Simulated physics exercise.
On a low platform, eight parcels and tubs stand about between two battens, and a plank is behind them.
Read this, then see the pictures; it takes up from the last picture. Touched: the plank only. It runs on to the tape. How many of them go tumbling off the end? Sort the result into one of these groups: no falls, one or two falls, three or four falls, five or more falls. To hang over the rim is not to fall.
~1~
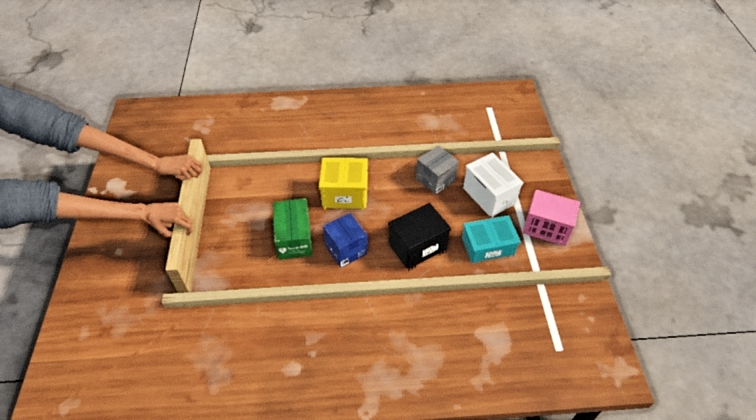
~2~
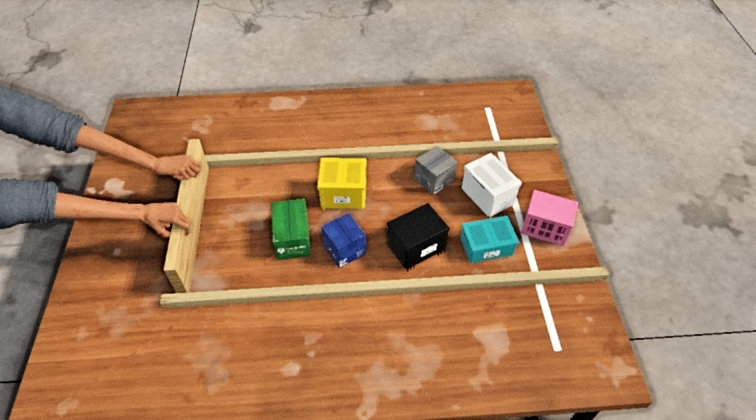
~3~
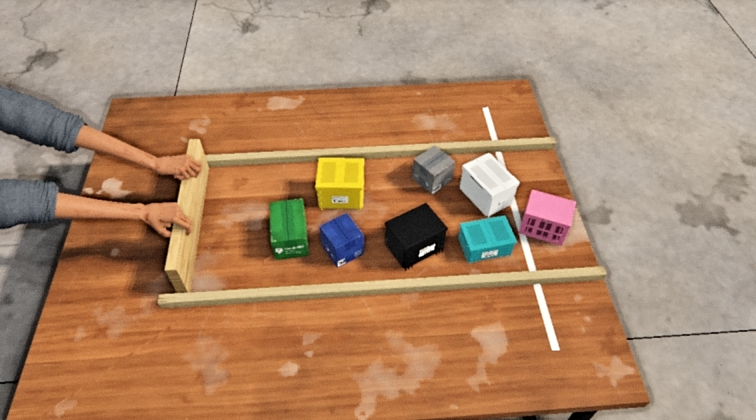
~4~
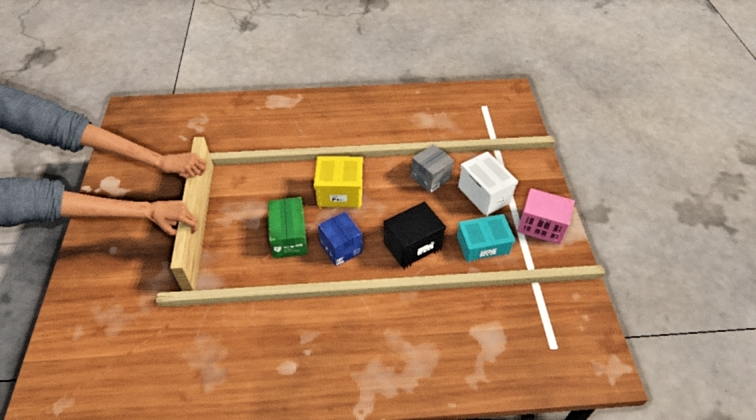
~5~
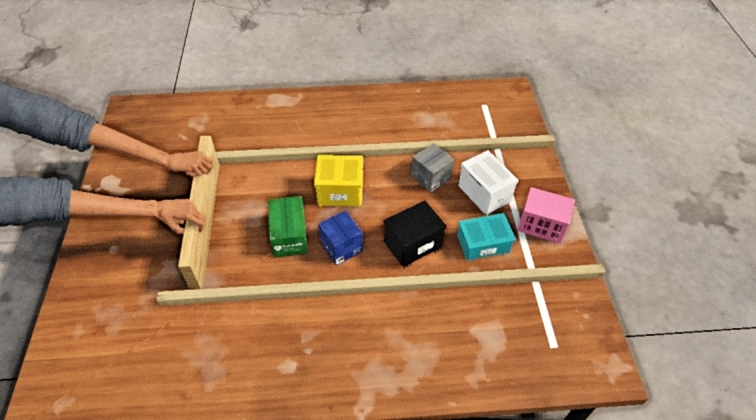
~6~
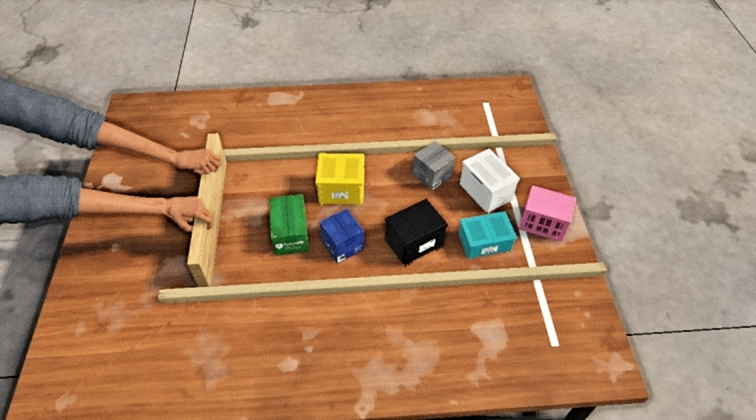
Three or four falls.
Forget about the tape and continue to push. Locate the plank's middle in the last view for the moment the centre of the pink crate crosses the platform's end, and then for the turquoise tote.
Estimated middle: (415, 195), and (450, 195) for the other.
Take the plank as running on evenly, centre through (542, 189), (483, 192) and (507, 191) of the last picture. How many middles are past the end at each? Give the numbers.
Respectively, 6, 2 and 3.
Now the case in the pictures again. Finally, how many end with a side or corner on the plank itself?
2 in contact.
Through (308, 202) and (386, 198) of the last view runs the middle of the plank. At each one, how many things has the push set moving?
2, then 7.
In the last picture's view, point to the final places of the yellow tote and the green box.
The yellow tote settles near (532, 169); as for the green box, near (538, 211).
Early on, none off yet; pink crate at rest near (547, 214); white tote at rest near (488, 182); turquoise tote at rest near (486, 236).
A while later, none off yet; pink crate travelled a little near (571, 212); white tote at rest near (488, 182); turquoise tote travelled about its own width near (533, 242).
Further along, one off so far; pink crate down on the ground near (629, 278); white tote travelled about its own width near (524, 187); turquoise tote leaning a little near (613, 250).
Finally, the number that fall off is three or four; lost, black tote, turquoise tote and pink crate.
